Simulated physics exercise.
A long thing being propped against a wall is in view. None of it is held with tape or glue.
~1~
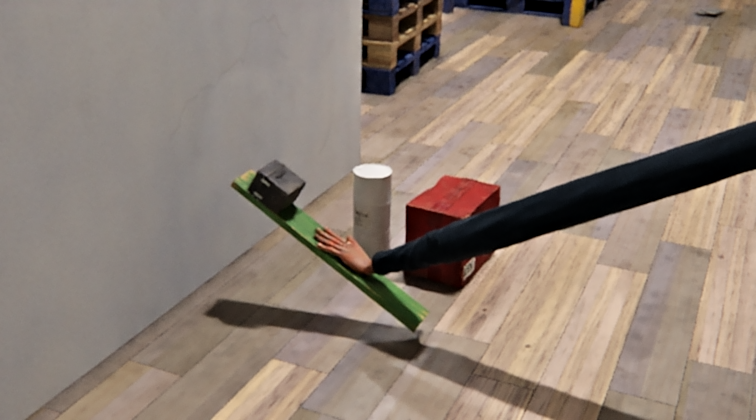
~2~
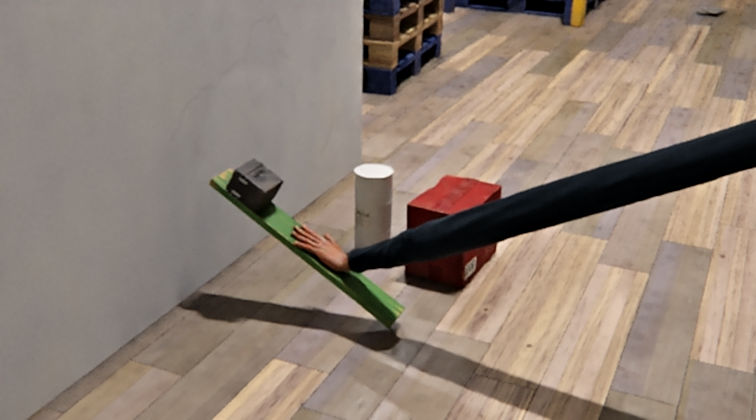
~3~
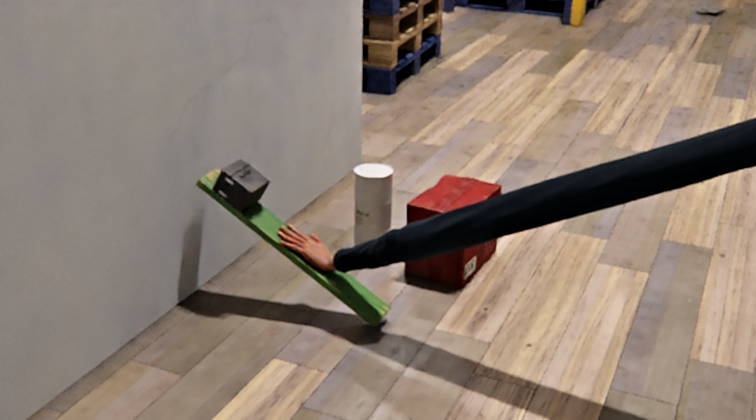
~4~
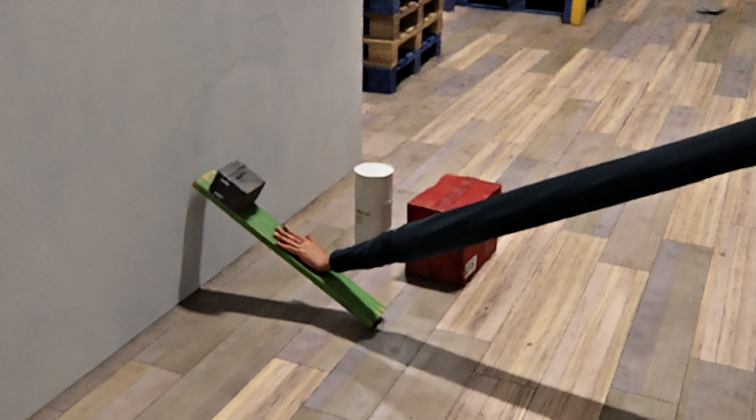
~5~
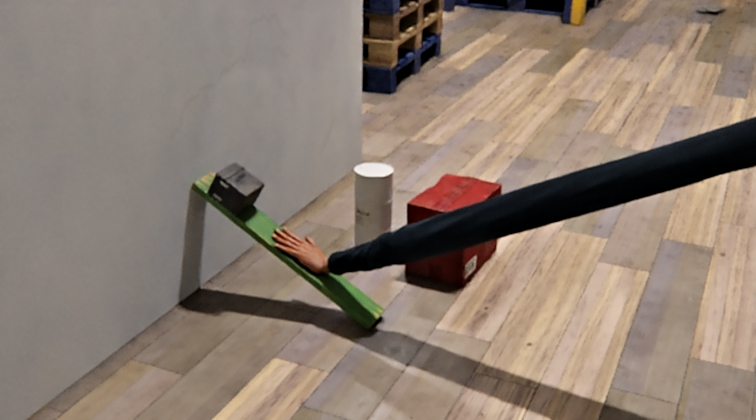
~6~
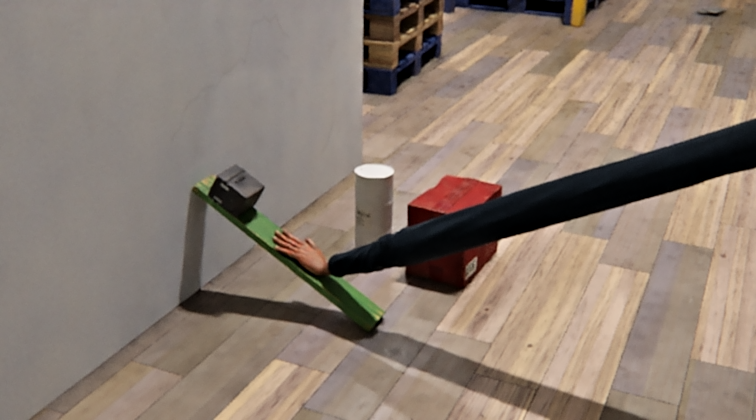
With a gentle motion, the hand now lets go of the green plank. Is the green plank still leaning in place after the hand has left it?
No, it gives way.
Then, 0.30 s after the last picture, green plank sunk by 22° near (302, 291).
Then, 0.40 s after the last picture, green plank sunk by 29° near (305, 298).
Then, 0.60 s after the last picture, green plank sunk by 30° near (306, 304).
At rest, moved from the start, green plank; the other 2 in place. Seen from the same camera at the end, green plank near (306, 304). The plank slides down.
